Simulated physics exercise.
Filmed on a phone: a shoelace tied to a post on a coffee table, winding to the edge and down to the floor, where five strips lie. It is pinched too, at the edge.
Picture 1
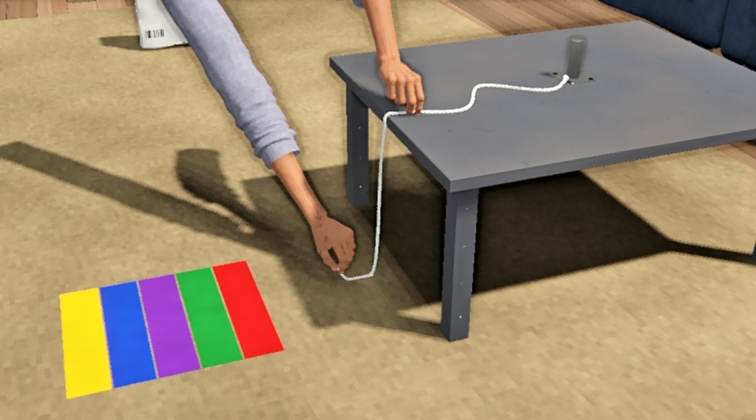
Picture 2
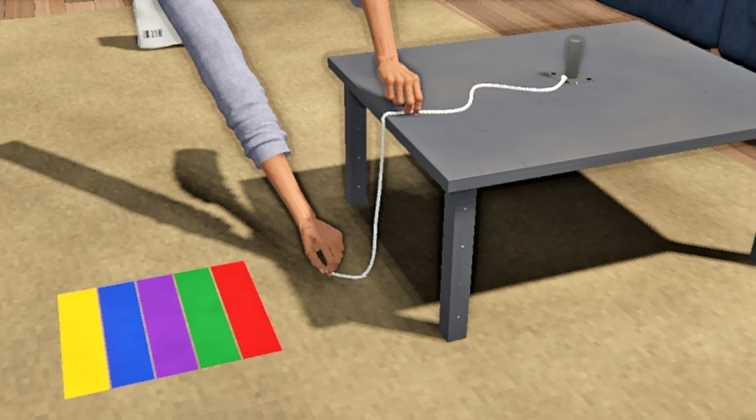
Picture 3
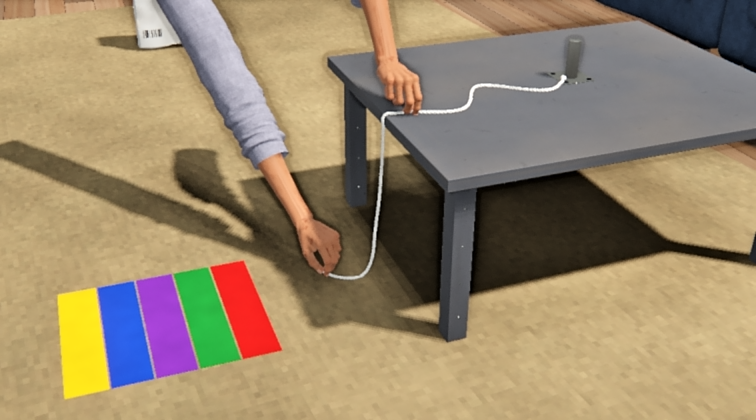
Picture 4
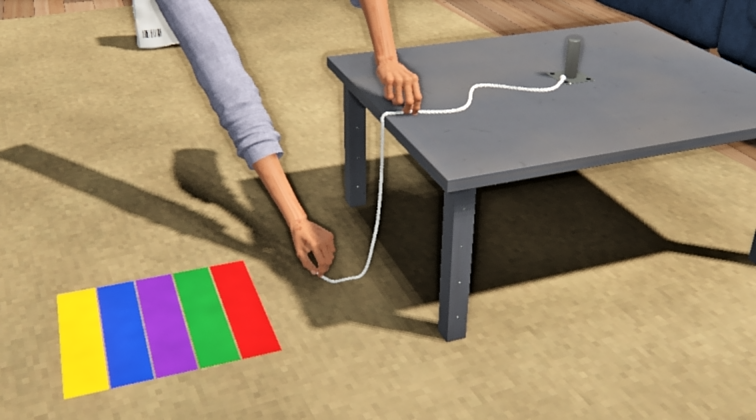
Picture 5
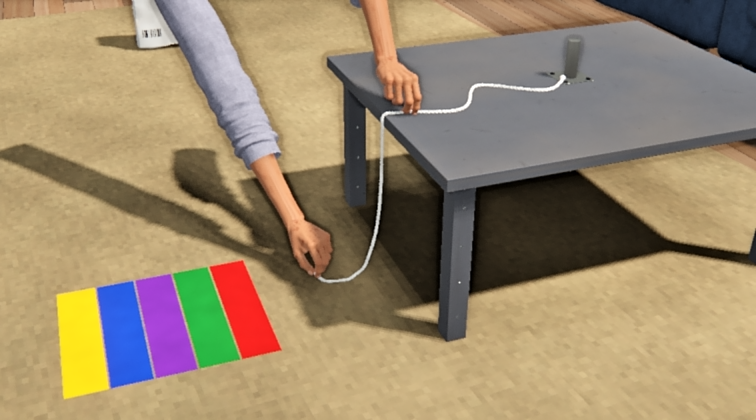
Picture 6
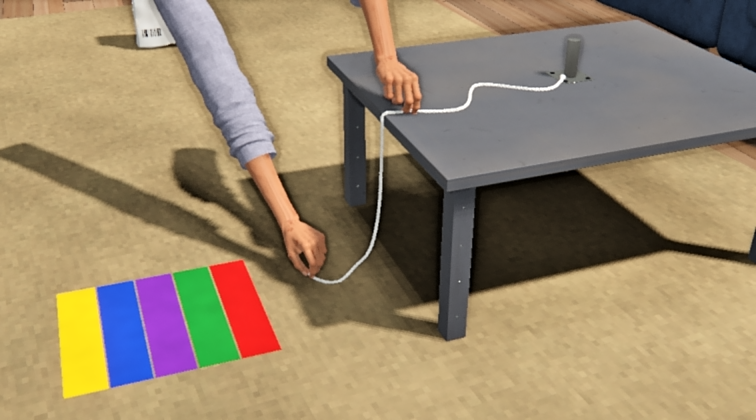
On a gray coffee table, one hand pinched a white cord at the edge while the other held its end low near the floor and shifted it slightly left, near five colored strips.
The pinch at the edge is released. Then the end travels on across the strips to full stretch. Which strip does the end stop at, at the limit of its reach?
It stops at the purple strip.
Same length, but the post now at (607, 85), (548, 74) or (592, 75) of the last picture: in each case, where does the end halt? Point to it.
Respectively (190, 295), (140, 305) and (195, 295).
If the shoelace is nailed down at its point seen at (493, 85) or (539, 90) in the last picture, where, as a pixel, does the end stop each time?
In order: Close to (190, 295) and close to (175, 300).
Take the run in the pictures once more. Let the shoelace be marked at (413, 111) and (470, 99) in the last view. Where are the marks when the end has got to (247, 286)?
They move to (380, 130) and (437, 101) respectively.
Soon after, end near (247, 286); over red.
After that, end near (193, 297); over green.
At the stop, end near (160, 303); over purple. It halts on the purple strip.
